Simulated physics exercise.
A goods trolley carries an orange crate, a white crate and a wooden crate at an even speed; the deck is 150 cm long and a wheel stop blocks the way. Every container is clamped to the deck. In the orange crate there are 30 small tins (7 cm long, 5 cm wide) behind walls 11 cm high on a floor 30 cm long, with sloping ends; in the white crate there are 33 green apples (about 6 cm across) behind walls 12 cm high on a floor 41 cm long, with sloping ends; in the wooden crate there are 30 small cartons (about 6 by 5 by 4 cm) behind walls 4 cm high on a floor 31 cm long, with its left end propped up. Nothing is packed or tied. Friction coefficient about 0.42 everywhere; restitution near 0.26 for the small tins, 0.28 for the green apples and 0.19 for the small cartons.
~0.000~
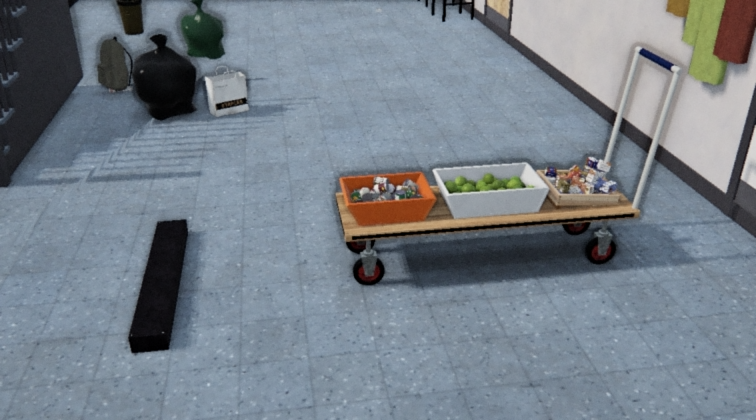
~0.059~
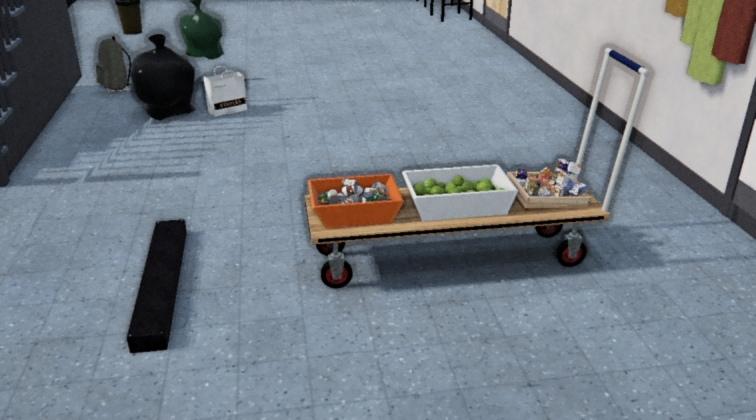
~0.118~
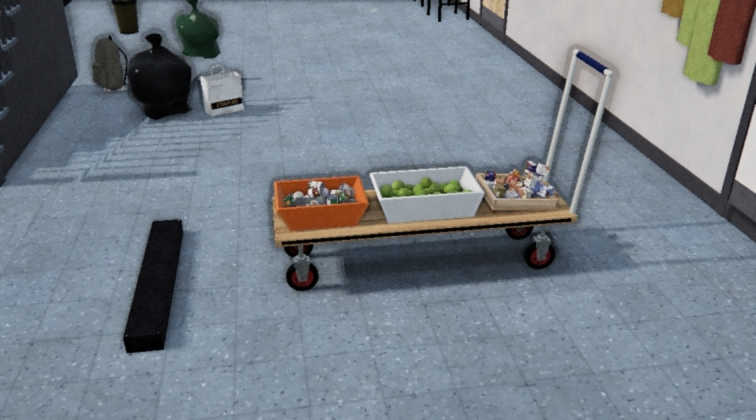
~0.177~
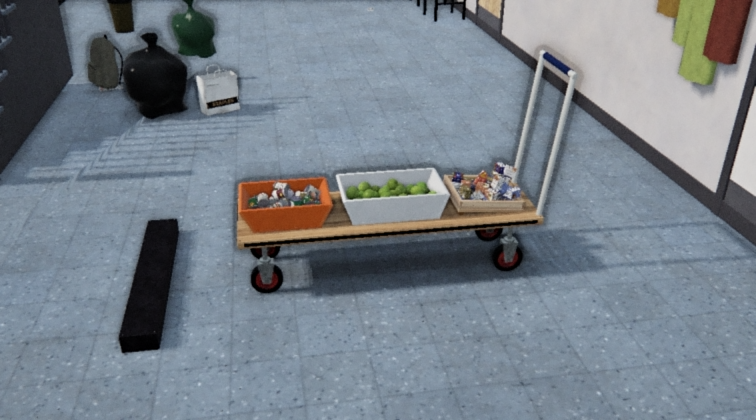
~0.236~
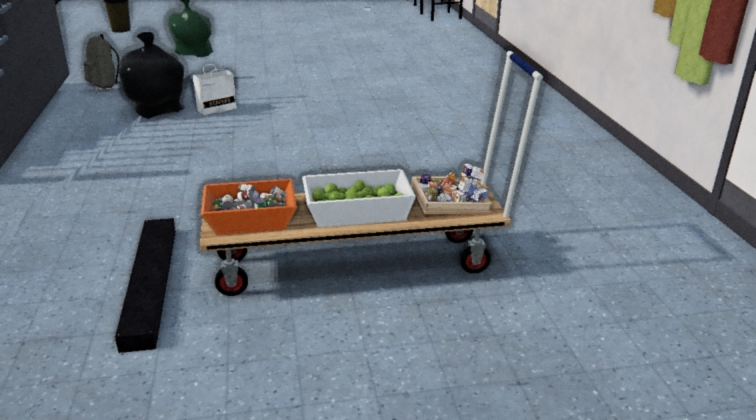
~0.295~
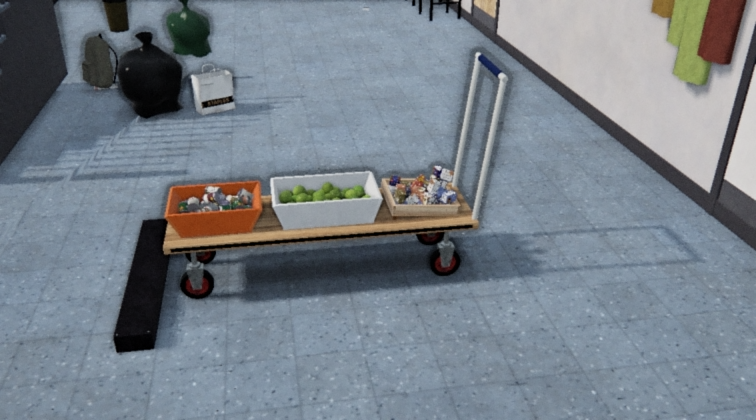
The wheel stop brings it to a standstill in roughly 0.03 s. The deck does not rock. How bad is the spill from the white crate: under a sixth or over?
Less than a sixth of the green apples leave the white crate.
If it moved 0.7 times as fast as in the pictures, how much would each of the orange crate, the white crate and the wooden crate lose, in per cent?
Then orange crate 10, white crate 0, wooden crate 20 per cent.
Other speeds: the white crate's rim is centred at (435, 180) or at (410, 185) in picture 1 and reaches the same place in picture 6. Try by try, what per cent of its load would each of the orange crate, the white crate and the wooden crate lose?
Orange crate 0 then 0, white crate 0 then 0, wooden crate 20 then 10 per cent.
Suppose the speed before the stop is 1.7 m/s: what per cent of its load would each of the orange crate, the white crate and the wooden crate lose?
Then orange crate 0, white crate 0, wooden crate 20 per cent.
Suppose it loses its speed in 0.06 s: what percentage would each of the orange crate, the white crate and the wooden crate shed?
In that case orange crate 20, white crate 0, wooden crate 30 per cent.
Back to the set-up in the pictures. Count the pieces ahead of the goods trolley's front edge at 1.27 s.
Roughly 4.
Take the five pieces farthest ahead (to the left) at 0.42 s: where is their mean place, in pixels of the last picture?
Around (158, 197).
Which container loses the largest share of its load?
It is the wooden crate.
After 0.32 s, the wheels strike.
After 0.42 s, orange crate 30 in, 0 out, white crate 33 in, 0 out and wooden crate 28 in, 2 out.
After 0.54 s, orange crate 27 in, 3 out, white crate 33 in, 0 out and wooden crate 22 in, 8 out.
After 0.77 s, orange crate 25 in, 5 out, white crate 32 in, 1 out and wooden crate 20 in, 10 out.
When it is over (at 1.27 s), orange crate 25 in, 5 out, white crate 32 in, 1 out and wooden crate 20 in, 10 out. Asked share, 1 of 33, 3 per cent.
